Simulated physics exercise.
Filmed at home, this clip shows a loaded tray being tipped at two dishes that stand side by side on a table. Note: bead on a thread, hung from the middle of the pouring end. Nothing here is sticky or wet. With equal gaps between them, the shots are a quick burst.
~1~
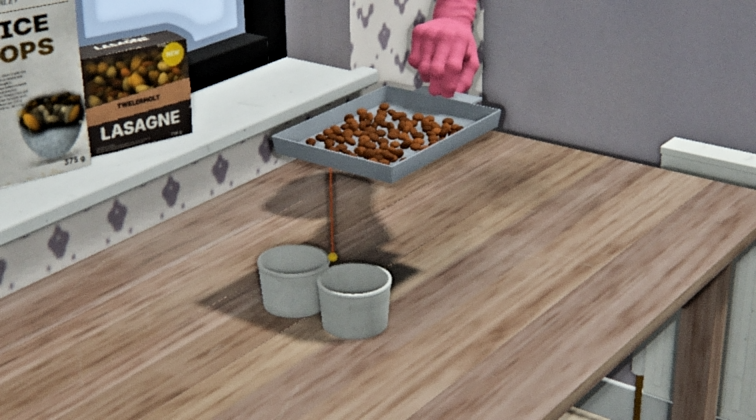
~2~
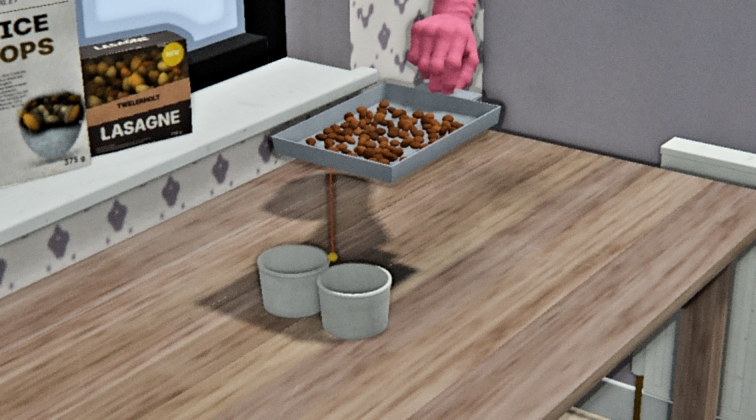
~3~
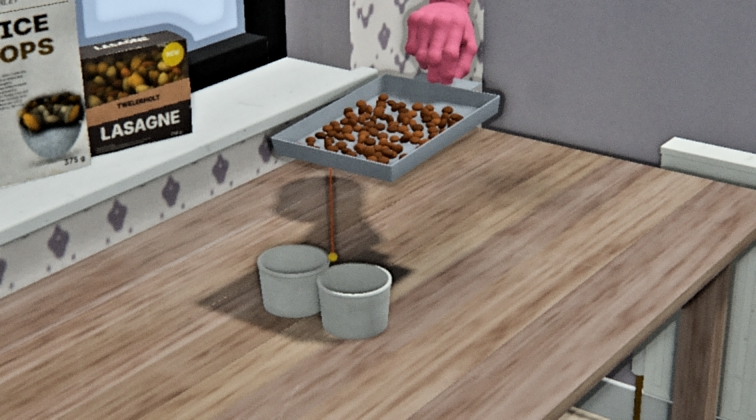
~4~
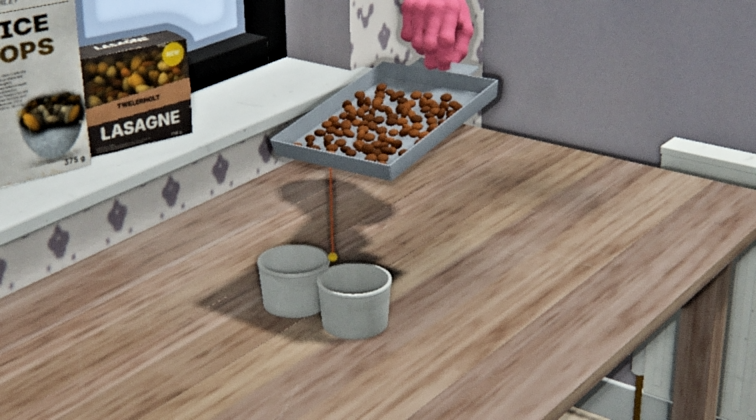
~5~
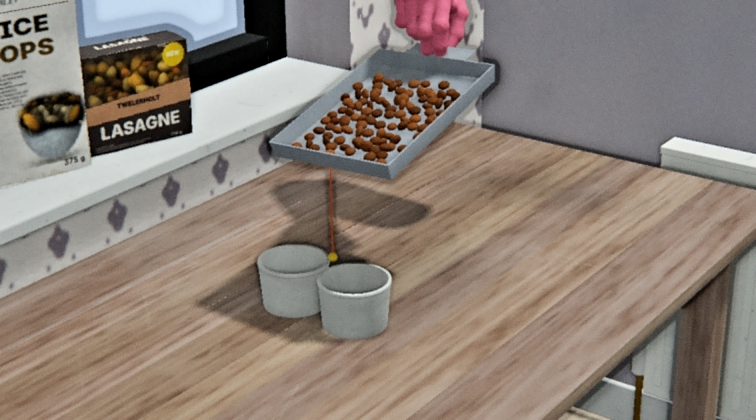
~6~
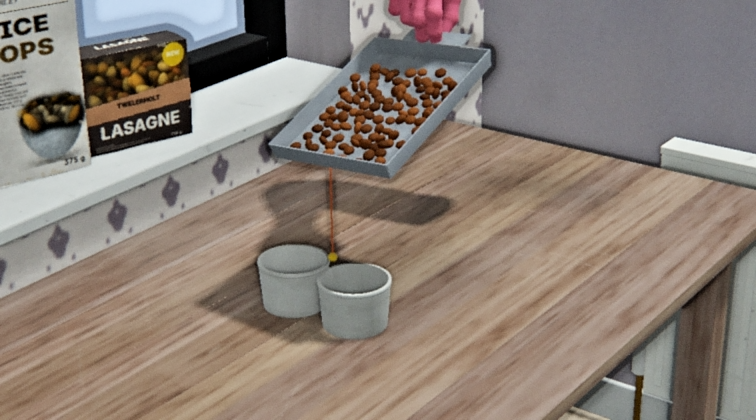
Pink hand above a grey tray of brown kibble as it tilts steadily toward its left front corner above two small dishes.
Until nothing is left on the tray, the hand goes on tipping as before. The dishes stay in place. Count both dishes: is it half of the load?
I expect most of the load to be wasted.
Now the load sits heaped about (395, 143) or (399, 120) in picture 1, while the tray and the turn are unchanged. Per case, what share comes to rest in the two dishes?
It would be roughly 20 per cent for the first and roughly 30 per cent for the second.
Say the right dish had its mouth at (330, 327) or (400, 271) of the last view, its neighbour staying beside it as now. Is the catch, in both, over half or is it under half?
A minority, then a minority.
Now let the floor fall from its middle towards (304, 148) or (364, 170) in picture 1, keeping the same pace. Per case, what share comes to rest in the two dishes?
That comes to 70 per cent the first time and 20 per cent the second.
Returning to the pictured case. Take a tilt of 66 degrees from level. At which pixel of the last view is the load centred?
Roughly (329, 118).
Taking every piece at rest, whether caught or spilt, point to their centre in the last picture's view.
Once nothing moves, the middle sits near (252, 327).
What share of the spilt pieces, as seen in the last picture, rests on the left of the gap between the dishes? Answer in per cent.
Roughly 90 percent.
Just after the last frame, tray tipped steeply; every one on the tray.
A moment on, tray tipped past a quarter turn; roughly a quarter on the tray; about a tenth in the left dish; roughly a third outside both; roughly a third in the air.
Further on, tray tipped past a quarter turn; roughly a quarter in the left dish; the larger part outside both.
When it is over, tray tipped past a quarter turn; not one in the right dish; roughly a quarter in the left dish; the larger part outside both.
